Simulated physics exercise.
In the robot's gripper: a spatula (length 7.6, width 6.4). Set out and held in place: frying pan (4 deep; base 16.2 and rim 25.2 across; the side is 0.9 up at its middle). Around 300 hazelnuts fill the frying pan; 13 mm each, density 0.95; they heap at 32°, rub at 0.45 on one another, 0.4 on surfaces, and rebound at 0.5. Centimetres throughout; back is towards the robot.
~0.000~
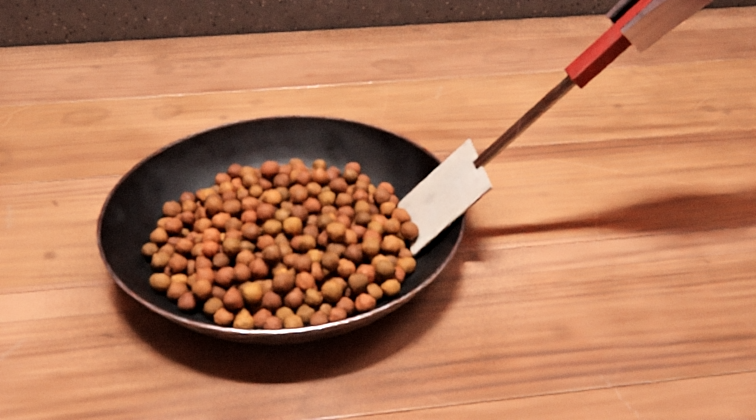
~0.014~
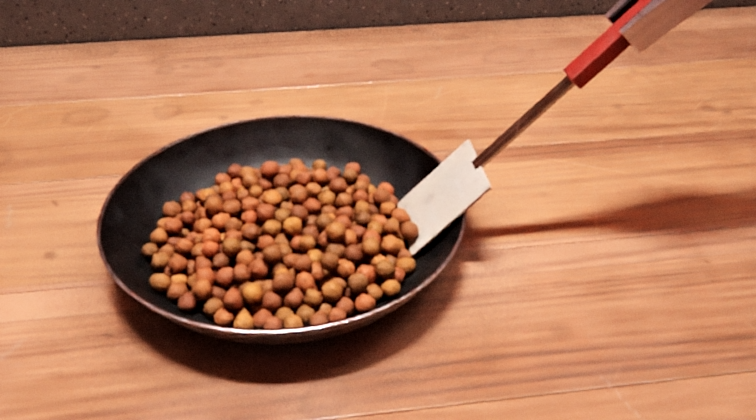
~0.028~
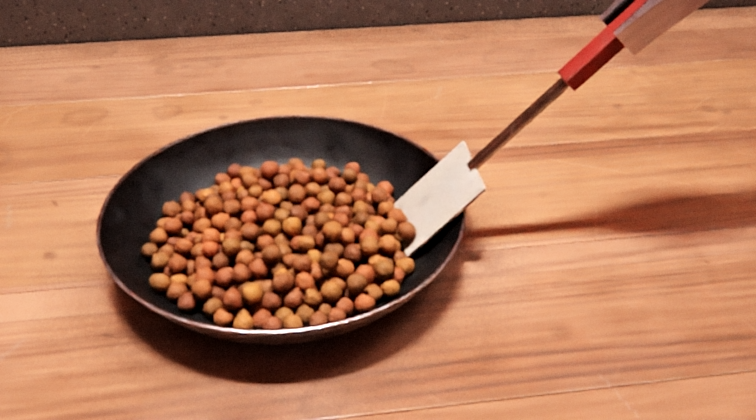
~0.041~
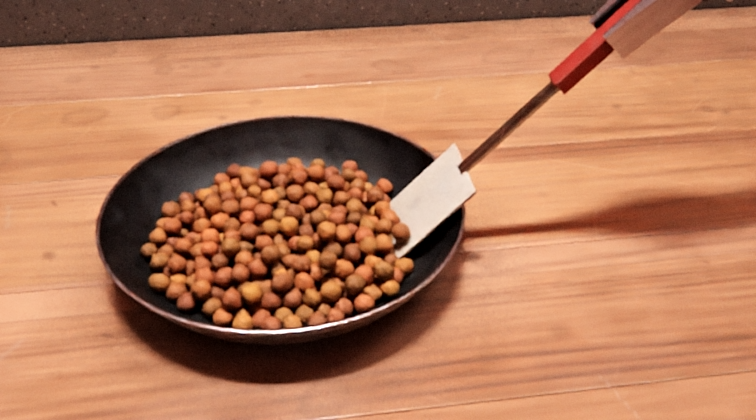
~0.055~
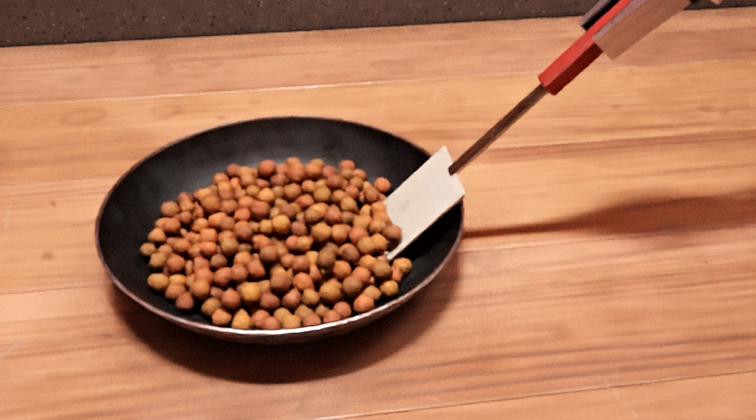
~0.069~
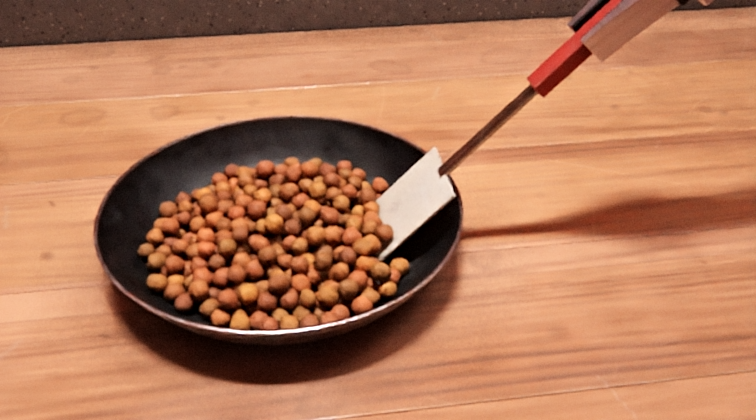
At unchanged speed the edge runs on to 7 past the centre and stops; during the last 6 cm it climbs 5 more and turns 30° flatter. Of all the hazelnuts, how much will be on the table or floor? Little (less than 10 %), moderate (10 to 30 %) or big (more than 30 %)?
Answer: Little; less than 10 % of the hazelnuts finish on the table or floor.
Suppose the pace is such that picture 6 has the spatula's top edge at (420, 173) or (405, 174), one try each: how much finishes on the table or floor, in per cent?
About 10 and 15 per cent.
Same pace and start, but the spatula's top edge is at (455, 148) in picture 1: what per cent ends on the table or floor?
About 0 per cent.
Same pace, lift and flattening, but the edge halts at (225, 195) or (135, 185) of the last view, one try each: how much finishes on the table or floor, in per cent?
About 0 and 10 per cent.
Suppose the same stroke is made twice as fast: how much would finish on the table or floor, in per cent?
Then about 10 per cent.
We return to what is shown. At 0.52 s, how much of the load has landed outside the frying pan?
Some 0 per cent.
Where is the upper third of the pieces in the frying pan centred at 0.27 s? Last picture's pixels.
Around (222, 222).
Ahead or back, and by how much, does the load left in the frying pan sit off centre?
Some 3.5 cm ahead.
After 0.17 s, sloping 46°, highest piece 4 above the table; 301 in the frying pan.
After 0.27 s, sloping 33°, highest piece 6 above the table; 301 in the frying pan.
After 0.52 s, sloping 16°, highest piece 5 above the table; 294 in the frying pan, 7 on the table or floor.
After 1.57 s, sloping 16°, highest piece 4 above the table; 292 in the frying pan, 9 on the table or floor.
In the end, 292 in the frying pan, 9 on the table or floor. That is 3 % on the table or floor.
